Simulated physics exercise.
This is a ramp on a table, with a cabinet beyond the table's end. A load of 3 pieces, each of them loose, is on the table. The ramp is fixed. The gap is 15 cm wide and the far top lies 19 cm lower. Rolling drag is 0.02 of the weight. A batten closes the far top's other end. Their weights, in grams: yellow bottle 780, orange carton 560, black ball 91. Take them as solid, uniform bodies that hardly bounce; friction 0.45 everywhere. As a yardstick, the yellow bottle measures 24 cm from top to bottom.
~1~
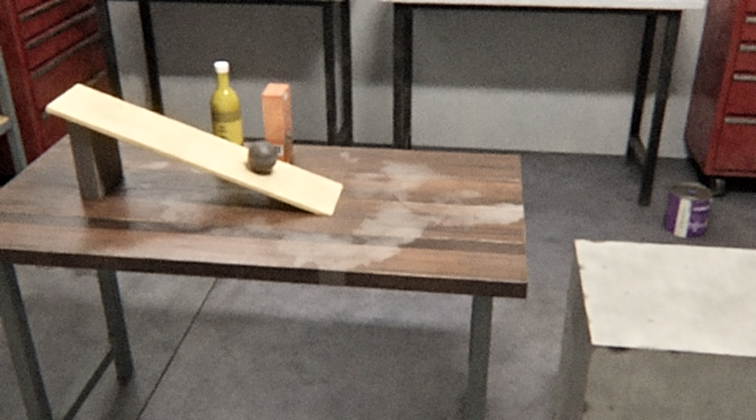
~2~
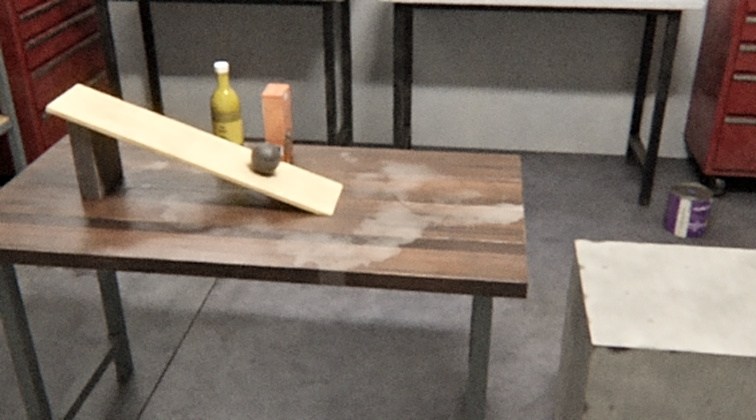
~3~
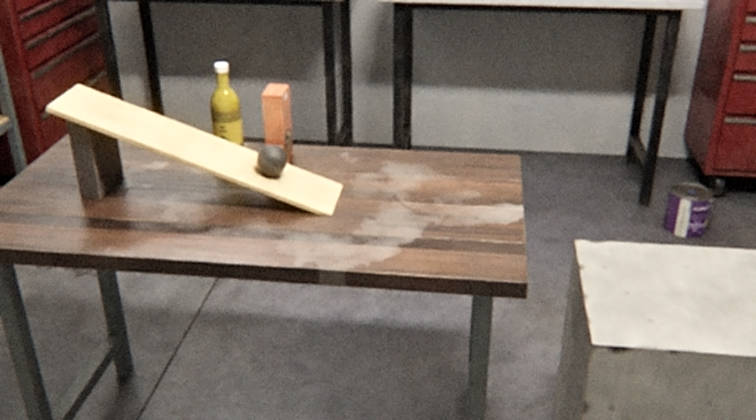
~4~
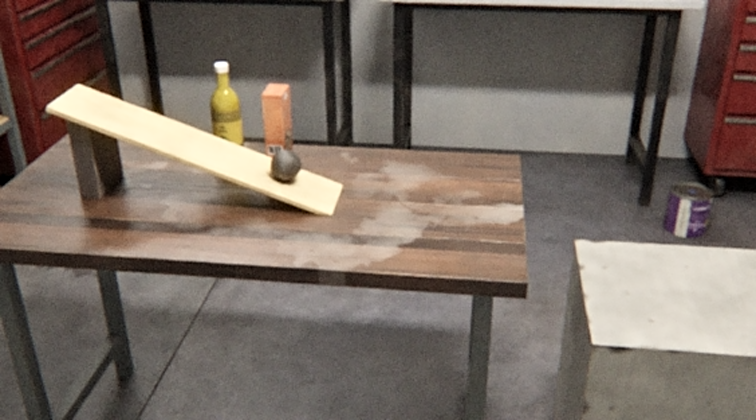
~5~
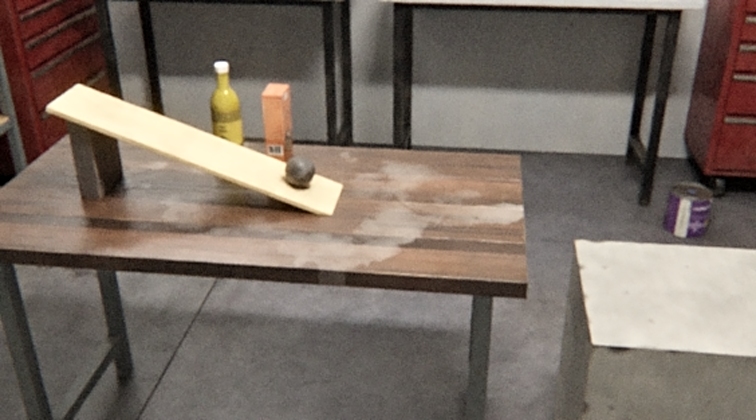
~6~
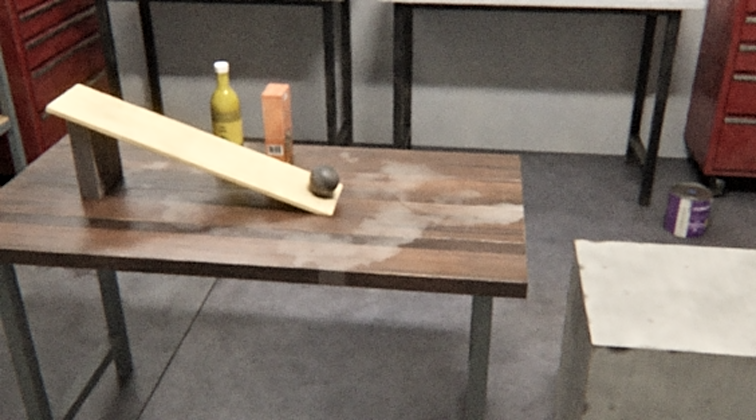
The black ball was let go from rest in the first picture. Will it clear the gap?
The ball lands beyond it.
Then, 0.20 s later than the last frame, edge 28 cm away; black ball near (399, 189).
Then, 0.50 s later than the last frame, edge 3 cm away; black ball near (511, 195).
Then, 0.80 s later than the last frame, 21 cm past the table's edge; black ball near (612, 275).
Then, 1.10 s later than the last frame, 43 cm past the table's edge; black ball near (714, 281).
When it is over, 54 cm past the table's edge; the bystanders within 8 cm of the start.
